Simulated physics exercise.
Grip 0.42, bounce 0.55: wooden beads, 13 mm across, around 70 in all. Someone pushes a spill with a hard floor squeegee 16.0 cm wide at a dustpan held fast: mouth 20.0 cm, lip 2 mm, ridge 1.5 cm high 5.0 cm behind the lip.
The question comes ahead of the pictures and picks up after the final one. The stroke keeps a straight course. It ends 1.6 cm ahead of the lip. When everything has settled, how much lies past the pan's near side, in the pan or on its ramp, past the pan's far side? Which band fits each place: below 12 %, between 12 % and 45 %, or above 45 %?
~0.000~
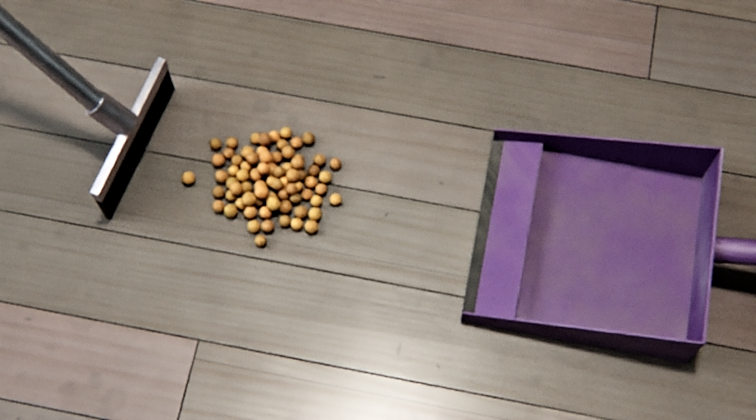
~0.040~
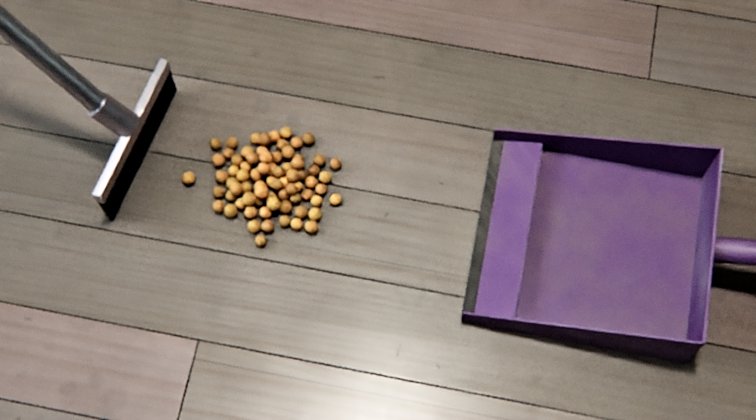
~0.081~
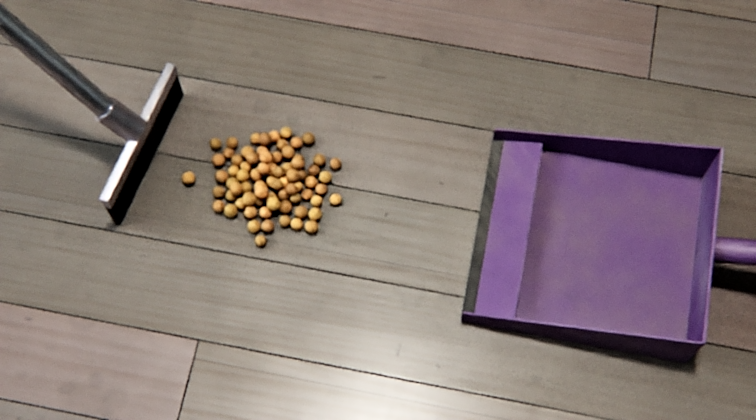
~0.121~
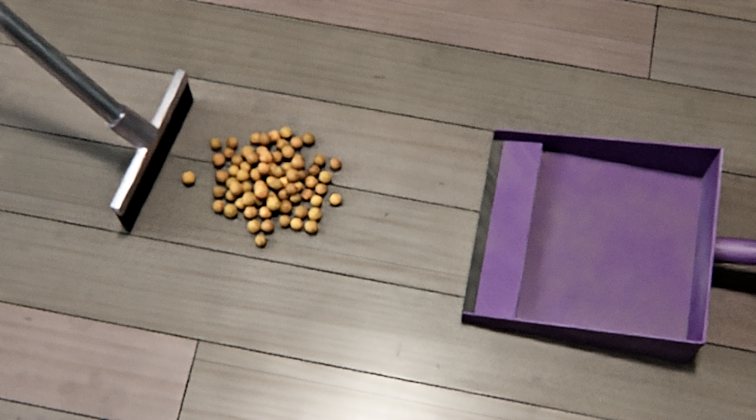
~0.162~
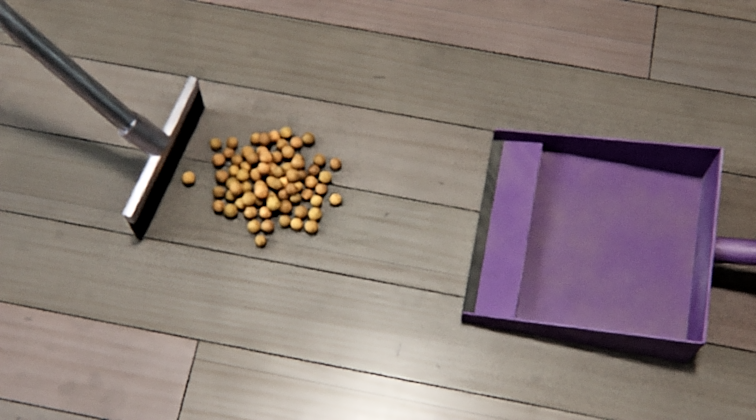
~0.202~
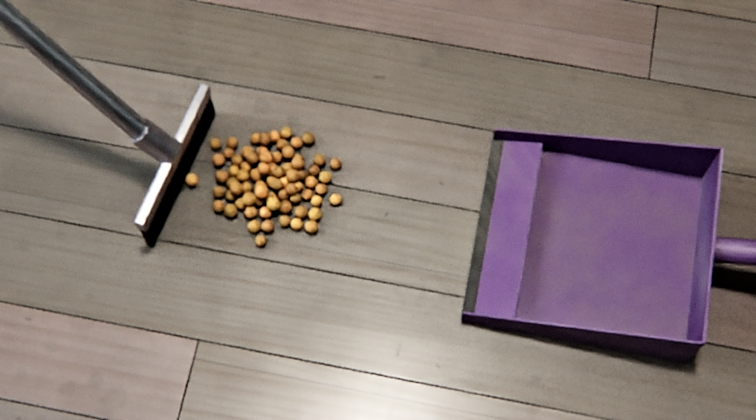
Bands: Near side between 12 % and 45 %; pan below 12 %; far side below 12 %.
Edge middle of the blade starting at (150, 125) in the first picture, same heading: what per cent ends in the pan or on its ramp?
About 20 per cent.
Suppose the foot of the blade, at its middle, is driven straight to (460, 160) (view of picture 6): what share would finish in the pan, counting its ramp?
Some 10 per cent.
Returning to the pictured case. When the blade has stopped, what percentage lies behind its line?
Roughly 50 percent of it.
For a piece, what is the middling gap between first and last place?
Around 18 centimetres.
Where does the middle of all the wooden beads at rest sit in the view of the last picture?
Roughly pixel (461, 233).
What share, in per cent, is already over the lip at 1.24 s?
It's near 10 percent at that moment.
Then, at 0.60 s, middle of the blade 17 cm from the lip; 0 % over the lip, far side 0 %, near side 5 %.
After 0.87 s, middle of the blade 9 cm from the lip; 0 % over the lip, far side 0 %, near side 20 %.
After 1.24 s, middle of the blade 3 cm from the lip; 10 % over the lip, far side 0 %, near side 25 %.
By 1.7 s all is still; near side 25 %, pan 5 %, far side 0 %, in front of the lip or behind the blade 65 %.
